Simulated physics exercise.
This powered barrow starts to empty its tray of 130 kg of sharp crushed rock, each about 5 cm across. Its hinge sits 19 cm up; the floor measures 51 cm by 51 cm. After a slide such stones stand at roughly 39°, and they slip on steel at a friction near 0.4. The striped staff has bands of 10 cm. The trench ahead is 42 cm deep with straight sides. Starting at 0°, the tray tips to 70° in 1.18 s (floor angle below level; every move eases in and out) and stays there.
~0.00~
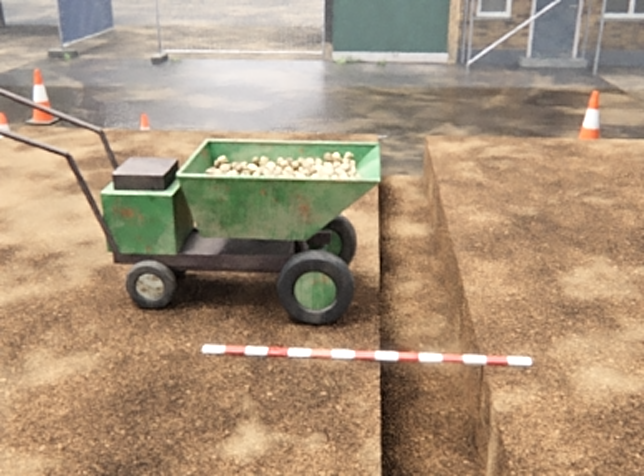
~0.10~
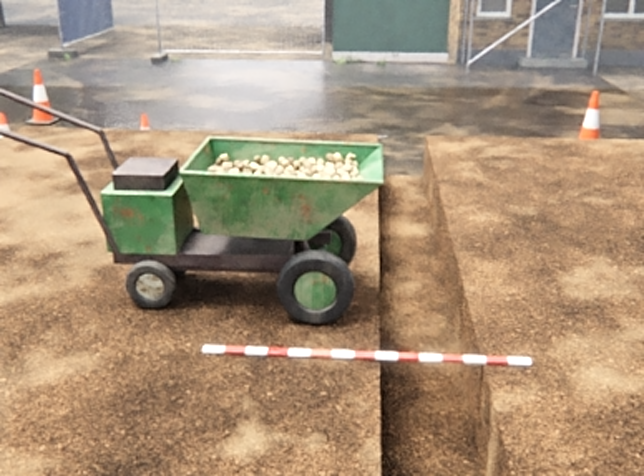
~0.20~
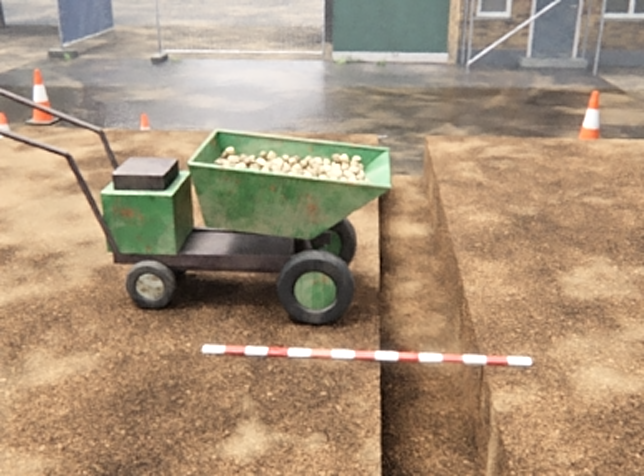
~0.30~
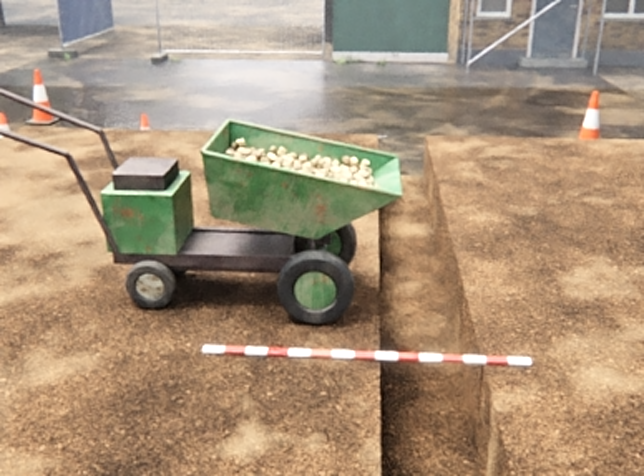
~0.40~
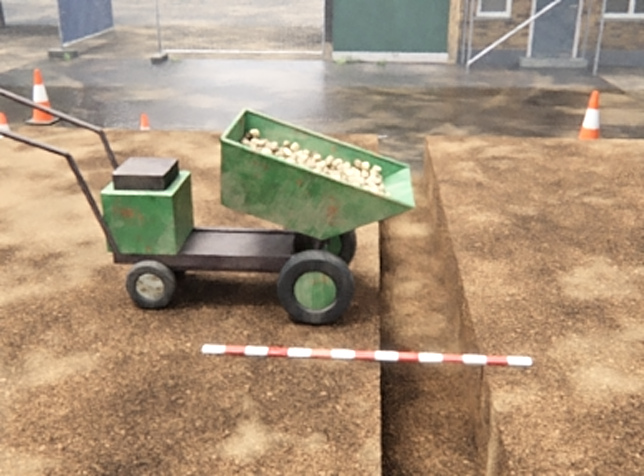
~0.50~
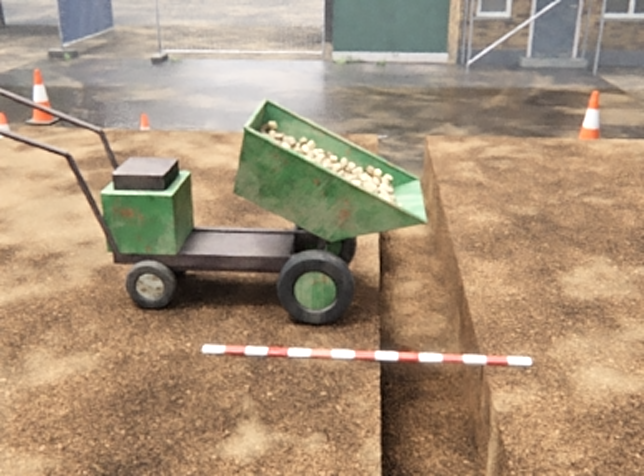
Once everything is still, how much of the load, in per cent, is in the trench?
Some 66 per cent of it.
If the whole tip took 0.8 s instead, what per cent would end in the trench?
Then about 60 per cent.
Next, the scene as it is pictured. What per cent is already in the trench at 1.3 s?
About 20 per cent by then.
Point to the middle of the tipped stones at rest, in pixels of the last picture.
Their middle is at about (452, 350).
After 0.9 s the floor is at 59°; 100 % in the tray; the foremost stones are at (432, 249).
After 1.3 s the floor is at 70°; 72 % in the tray, 18 % in the trench, 10 % past the trench; the foremost stones are at (505, 305).
After 1.6 s the floor is at 70°; 28 % in the tray, 38 % in the trench, 34 % past the trench; the foremost stones are at (570, 304).
After 3.6 s the floor is at 70°; 0 % in the tray, 66 % in the trench, 34 % past the trench; the foremost stones are at (592, 304).
